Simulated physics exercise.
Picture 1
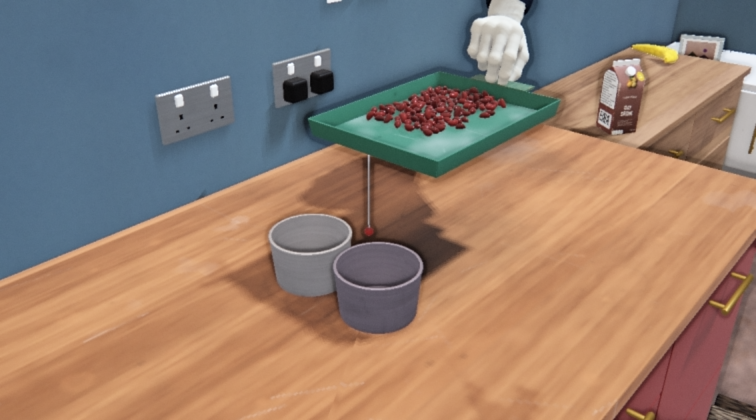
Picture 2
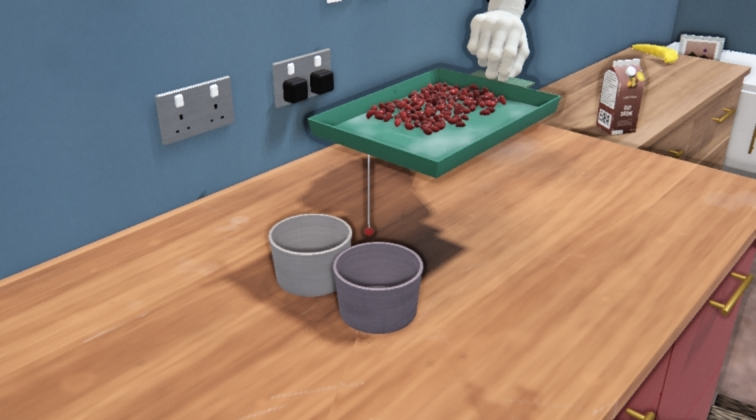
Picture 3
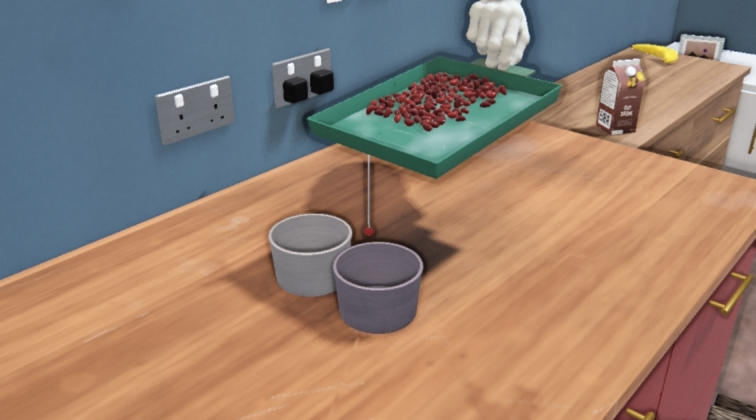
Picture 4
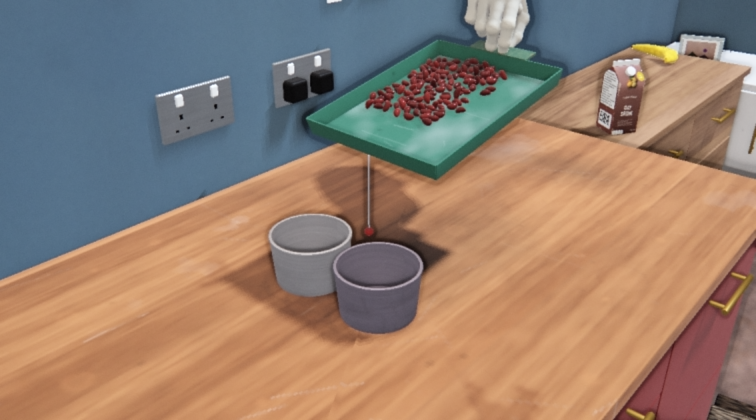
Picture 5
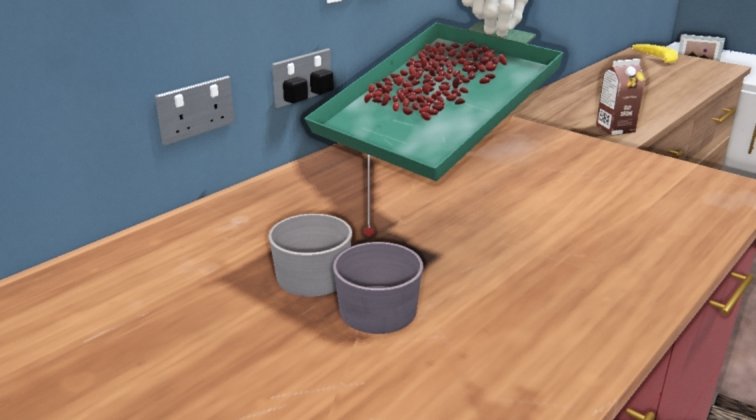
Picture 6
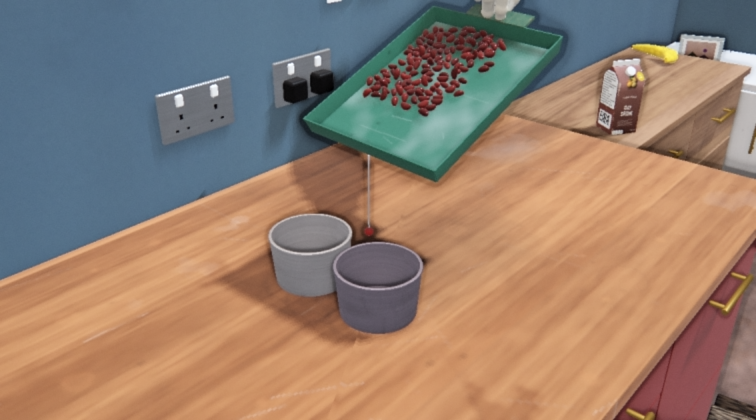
In a kitchen with blue walls, a long wooden counter is seen from above at an angle by a still camera. A pale grey dish sits left of a darker purplish one, beneath a green tray of red beans and a red bead on a thread, with sockets, a carton and a banana behind. A white-gloved hand raises the tray's far end, steadily steepening its slope towards the dishes.
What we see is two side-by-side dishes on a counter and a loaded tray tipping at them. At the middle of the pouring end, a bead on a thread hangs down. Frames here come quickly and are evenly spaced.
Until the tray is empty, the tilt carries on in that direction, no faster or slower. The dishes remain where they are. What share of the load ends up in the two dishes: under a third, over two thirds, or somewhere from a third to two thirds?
From a third to two thirds.
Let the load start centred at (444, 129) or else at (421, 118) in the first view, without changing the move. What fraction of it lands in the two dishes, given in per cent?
Roughly 60 per cent, then roughly 60 per cent.
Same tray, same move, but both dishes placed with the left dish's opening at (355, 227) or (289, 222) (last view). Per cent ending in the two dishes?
Around 10 % followed by around 40 %.
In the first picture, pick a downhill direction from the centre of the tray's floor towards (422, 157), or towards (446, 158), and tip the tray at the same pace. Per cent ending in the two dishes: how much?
Lab note: Try one about 50 %, try two about 20 %.
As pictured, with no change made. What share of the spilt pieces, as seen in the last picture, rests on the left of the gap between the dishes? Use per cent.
Close to 60 per cent of the spill, I think.
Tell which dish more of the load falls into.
In the end, more sits in the rightmost one.
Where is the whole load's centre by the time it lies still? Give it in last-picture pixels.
Last view, centre at rest - approx. (363, 313).
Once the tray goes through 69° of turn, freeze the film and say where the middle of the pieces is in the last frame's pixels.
The middle of the pieces shows up near (373, 143).
Soon, tray tipped steeply; nearly all on the tray; a small part in the air.
A while on, tray tipped past a quarter turn; about half on the tray; about a quarter in the right dish; a stray few in the left dish; about a quarter outside both; a small part in the air.
Towards the end, tray tipped past a quarter turn; about half in the right dish; a small part in the left dish; about half outside both.
Finally, tray tipped past a quarter turn; about half in the right dish; a small part in the left dish; about half outside both.
